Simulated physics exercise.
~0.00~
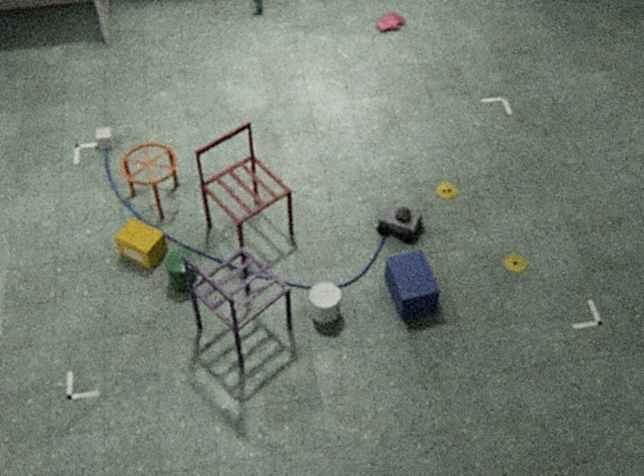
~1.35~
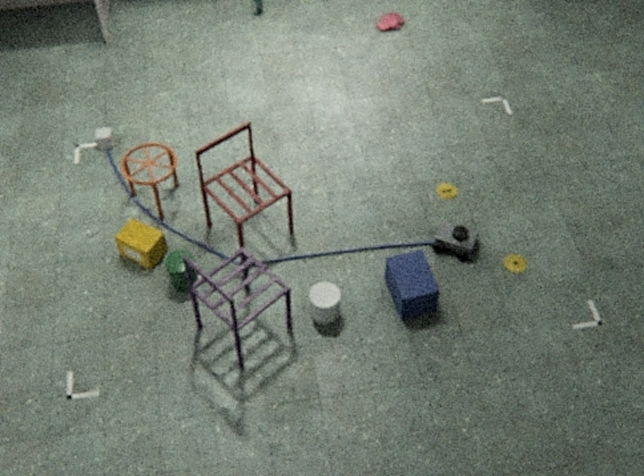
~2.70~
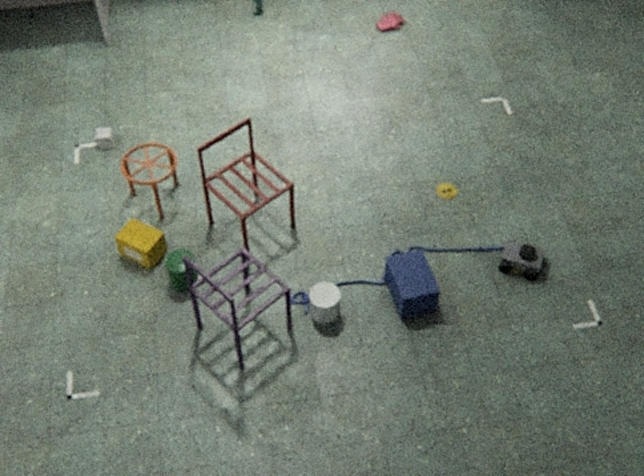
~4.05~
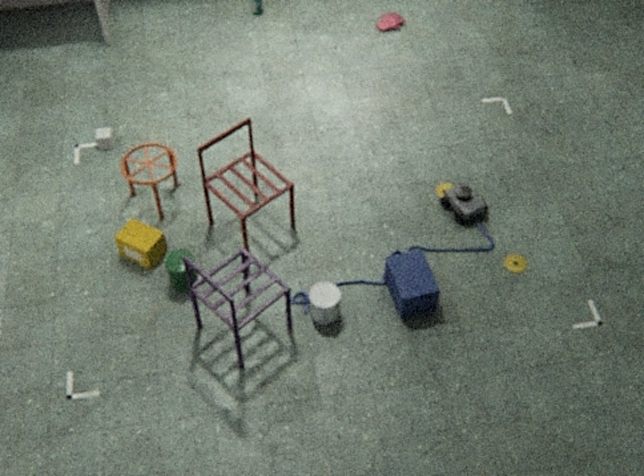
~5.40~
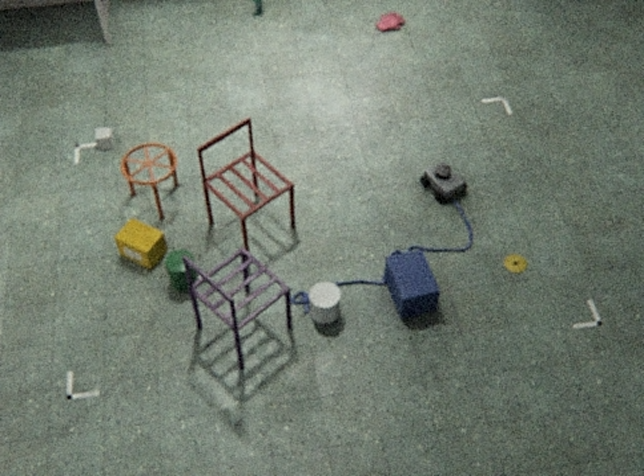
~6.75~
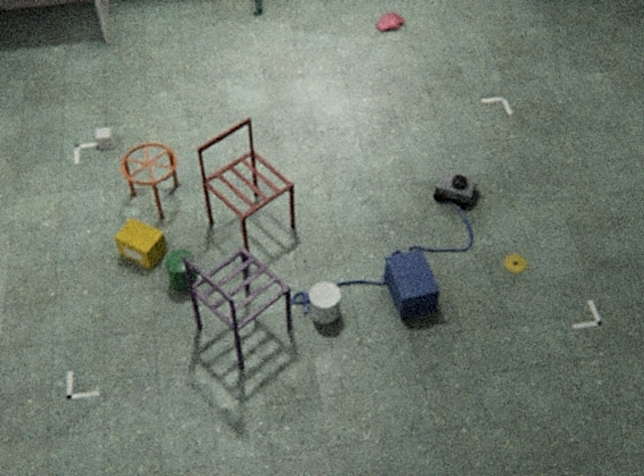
A small cart drives right, pulls its blue lead free, then turns back and stops.
